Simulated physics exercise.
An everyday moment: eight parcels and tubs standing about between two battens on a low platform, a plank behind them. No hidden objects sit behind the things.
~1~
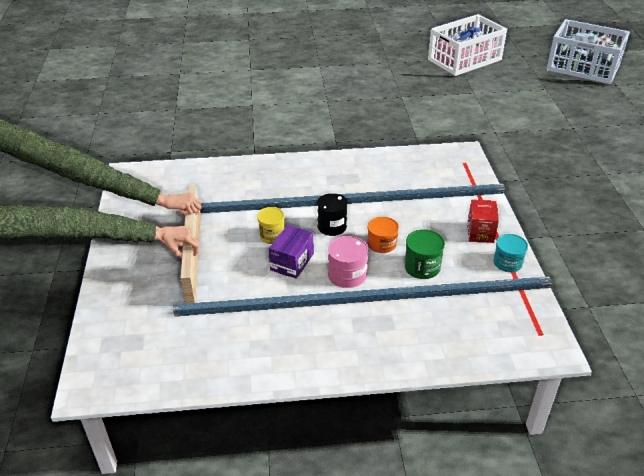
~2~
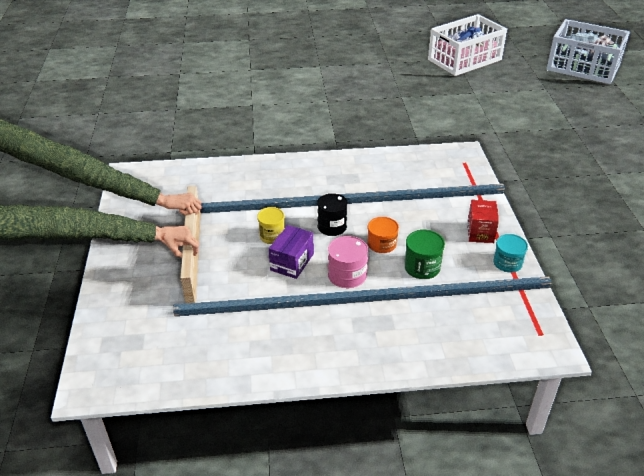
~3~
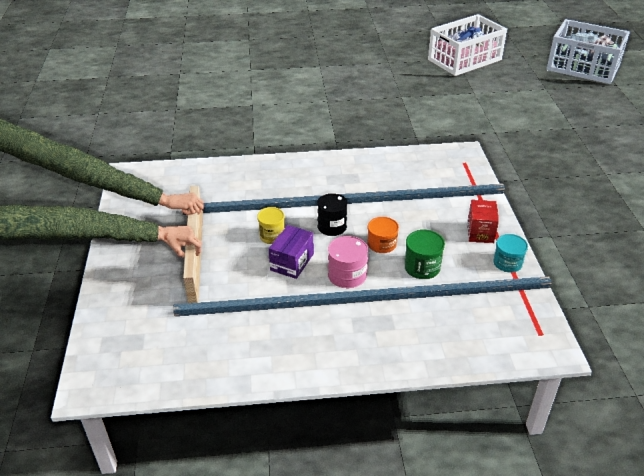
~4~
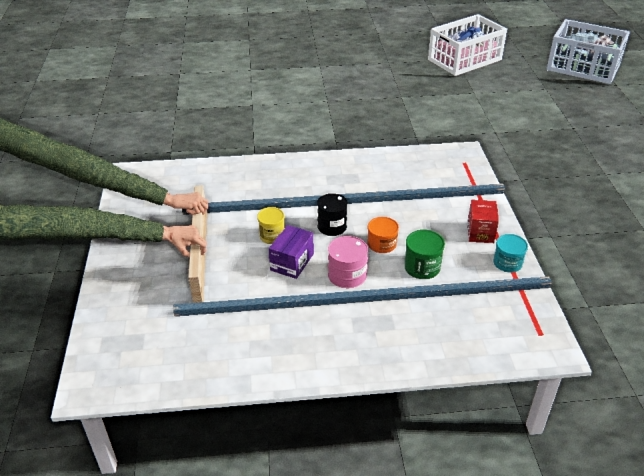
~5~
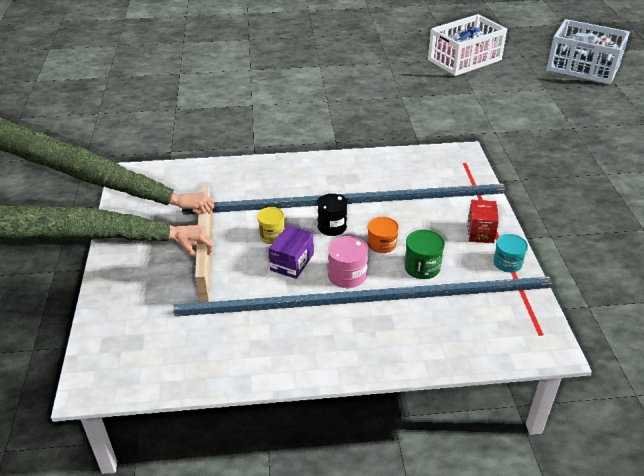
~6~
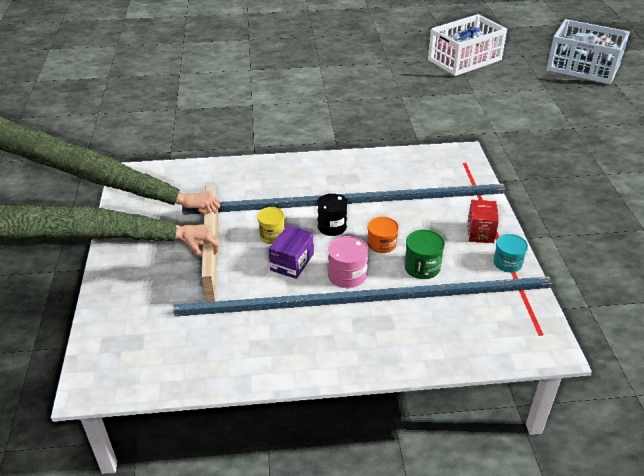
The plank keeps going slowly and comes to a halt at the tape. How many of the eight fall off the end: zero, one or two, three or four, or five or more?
When it halts, three, or four, of them have come off.
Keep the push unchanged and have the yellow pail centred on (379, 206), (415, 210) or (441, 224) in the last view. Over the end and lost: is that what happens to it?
Taking the starts in order, it keeps its place, then falls away, then falls away.
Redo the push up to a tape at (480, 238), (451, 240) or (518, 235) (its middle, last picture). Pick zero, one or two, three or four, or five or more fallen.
In the order of the places given: Three or four; 1 or 2; five or more.
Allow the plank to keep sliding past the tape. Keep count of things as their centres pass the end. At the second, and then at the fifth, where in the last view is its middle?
Earlier crossing: About (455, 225); later crossing: About (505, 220).
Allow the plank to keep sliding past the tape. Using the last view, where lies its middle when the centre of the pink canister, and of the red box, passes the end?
With the pink canister it sits around (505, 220), with the red box around (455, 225).
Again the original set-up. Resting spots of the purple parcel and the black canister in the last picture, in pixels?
Near (516, 230) and (498, 192).
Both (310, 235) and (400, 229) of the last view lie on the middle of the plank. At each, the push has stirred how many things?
In order, the tallies are 4 and 6.
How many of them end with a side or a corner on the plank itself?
4.
Soon after, none off yet; turquoise pail at rest near (510, 253); red box at rest near (483, 221); green pail at rest near (424, 255).
In the end, the number that fall off is three or four; gone, orange pail, green pail, red box and turquoise pail.
